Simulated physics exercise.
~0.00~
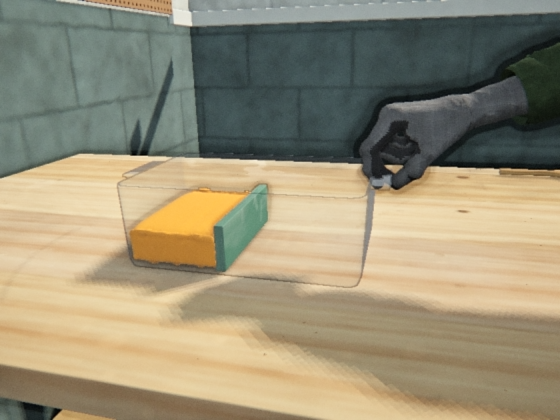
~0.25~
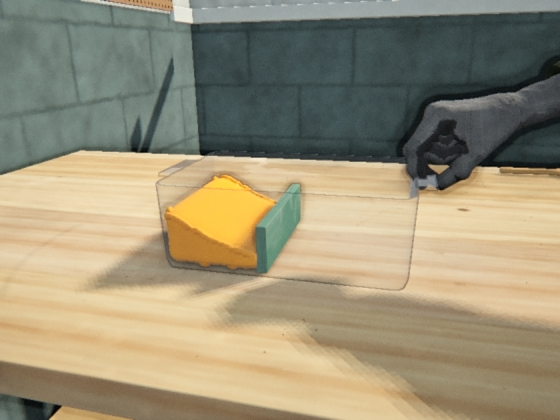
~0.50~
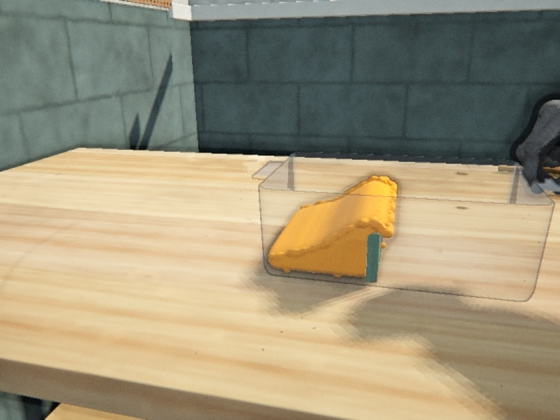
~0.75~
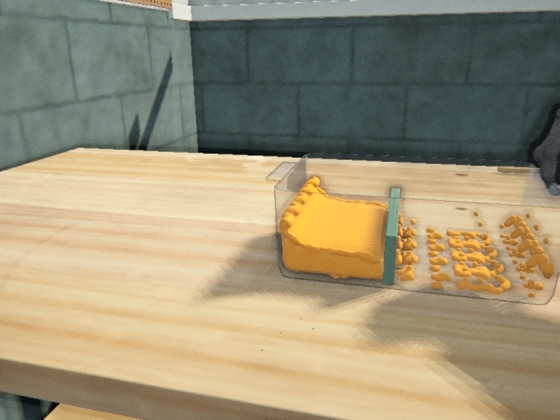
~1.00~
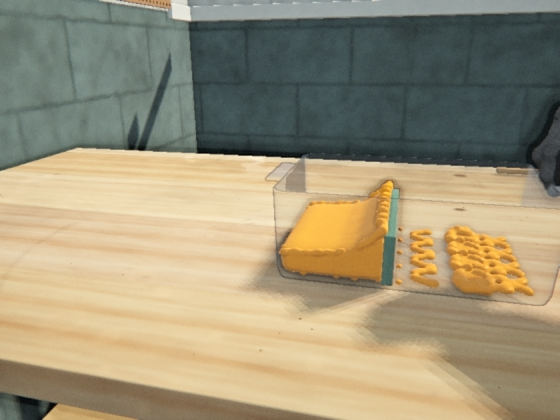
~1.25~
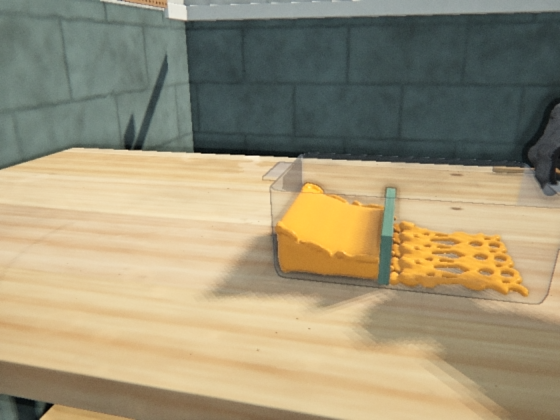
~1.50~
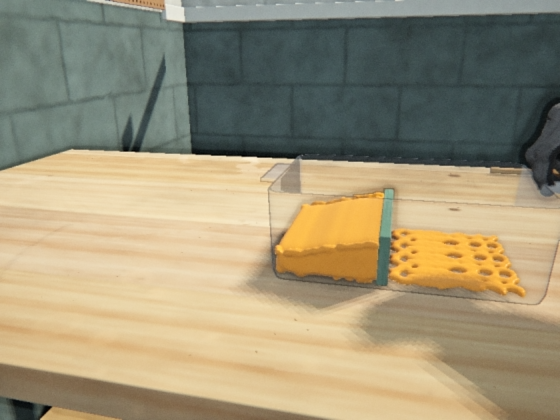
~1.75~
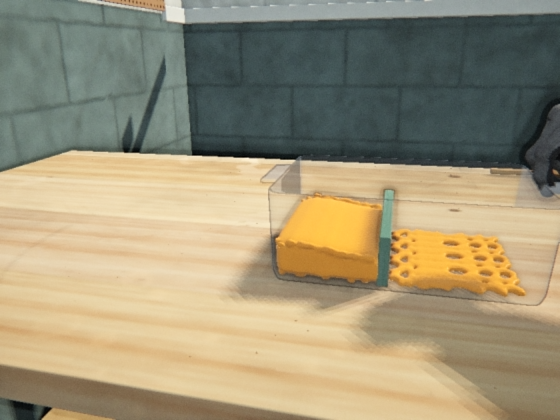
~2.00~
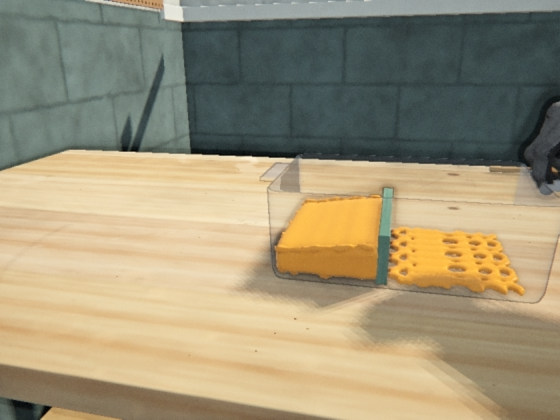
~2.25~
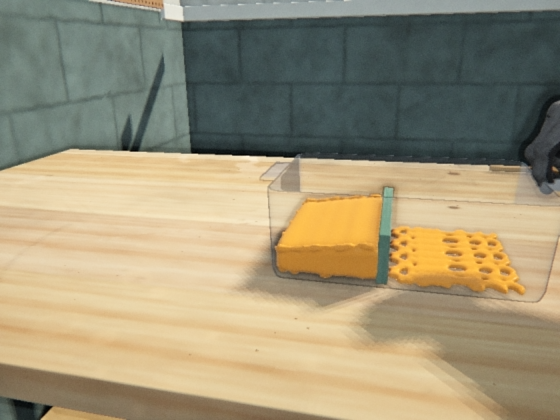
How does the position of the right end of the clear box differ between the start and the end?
At the start, the right end of the box is a little right of the middle of the view. At the end, it is much farther right, close to the right edge of the view.
